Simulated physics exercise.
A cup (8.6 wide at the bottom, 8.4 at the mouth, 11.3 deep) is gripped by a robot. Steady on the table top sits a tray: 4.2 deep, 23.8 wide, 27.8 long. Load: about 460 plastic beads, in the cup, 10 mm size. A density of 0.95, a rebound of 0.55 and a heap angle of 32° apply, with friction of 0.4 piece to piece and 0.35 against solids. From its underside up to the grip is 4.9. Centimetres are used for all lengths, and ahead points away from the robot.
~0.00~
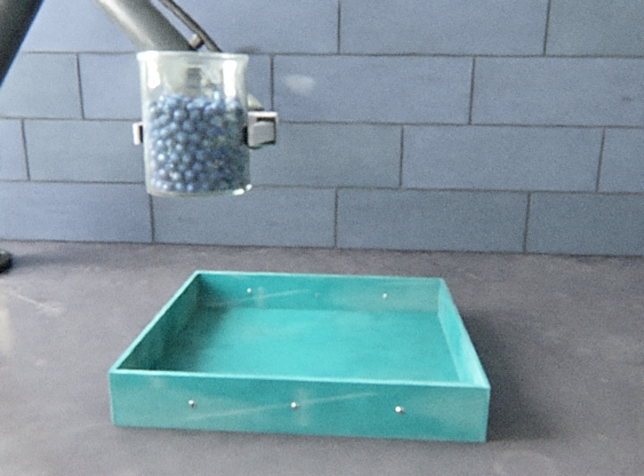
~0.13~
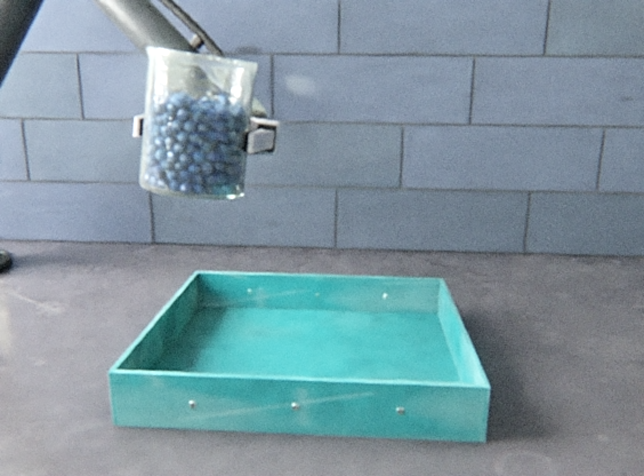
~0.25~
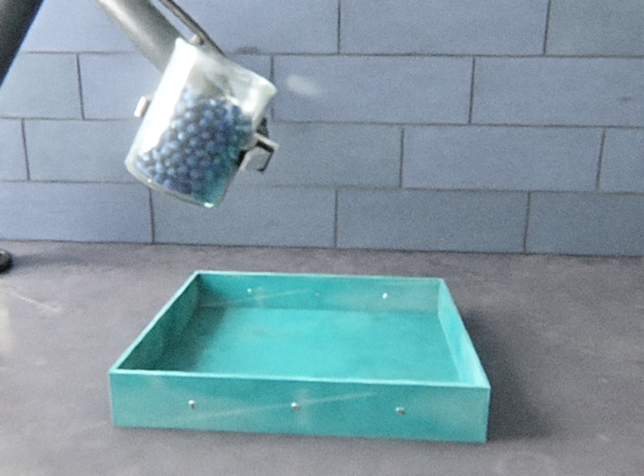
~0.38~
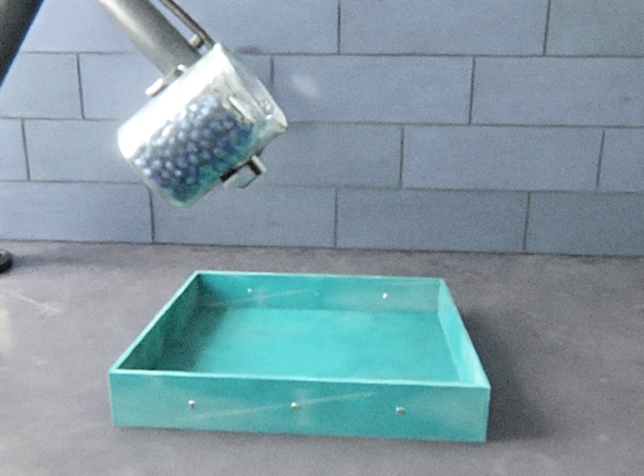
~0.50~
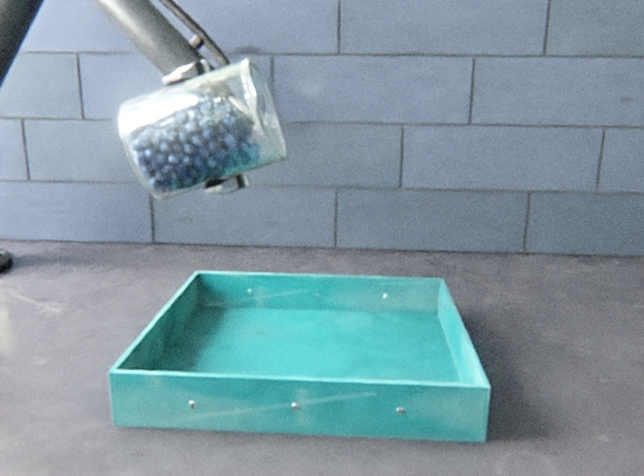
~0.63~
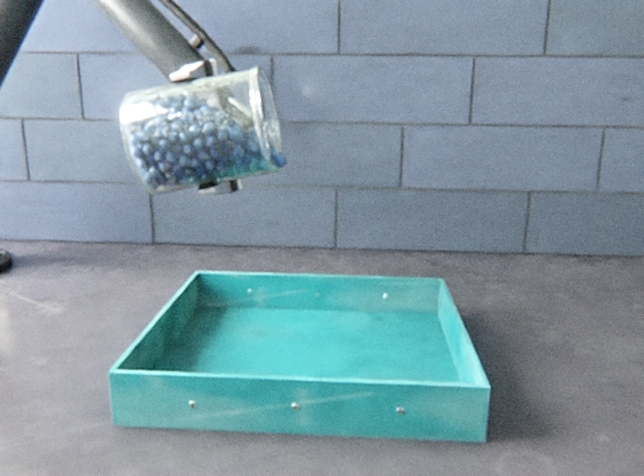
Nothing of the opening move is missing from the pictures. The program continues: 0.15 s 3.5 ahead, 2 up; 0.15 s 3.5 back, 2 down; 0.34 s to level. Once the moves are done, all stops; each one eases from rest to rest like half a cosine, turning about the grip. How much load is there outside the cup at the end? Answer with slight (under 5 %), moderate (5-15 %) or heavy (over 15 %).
Heavy.
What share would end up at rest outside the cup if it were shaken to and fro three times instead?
Then roughly 55 percent.
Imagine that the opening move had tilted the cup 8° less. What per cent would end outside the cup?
About 10 percent.
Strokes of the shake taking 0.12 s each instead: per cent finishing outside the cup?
That gives about 40 percent.
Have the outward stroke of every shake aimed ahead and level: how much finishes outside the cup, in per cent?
Roughly 20 per cent.
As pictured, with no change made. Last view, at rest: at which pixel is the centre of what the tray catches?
Middle point: About (374, 355).
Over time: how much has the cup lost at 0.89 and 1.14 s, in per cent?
5, then 25.
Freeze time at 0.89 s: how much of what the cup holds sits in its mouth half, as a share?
I'd say close to 60 per cent.
After 0.89 s, tilted 79° forward, highest piece 24 above the table; 424 in the cup, 1 in the tray, 33 in flight or on a rim.
After 1.14 s, tilted 25° forward, highest piece 27 above the table; 349 in the cup, 99 in the tray, 10 in flight or on a rim.
After 1.47 s, level, highest piece 24 above the table; 349 in the cup, 109 in the tray.
After 2.52 s, level, highest piece 24 above the table; 349 in the cup, 109 in the tray.
At rest, 349 in the cup, 109 in the tray. That is 24 % outside the cup.
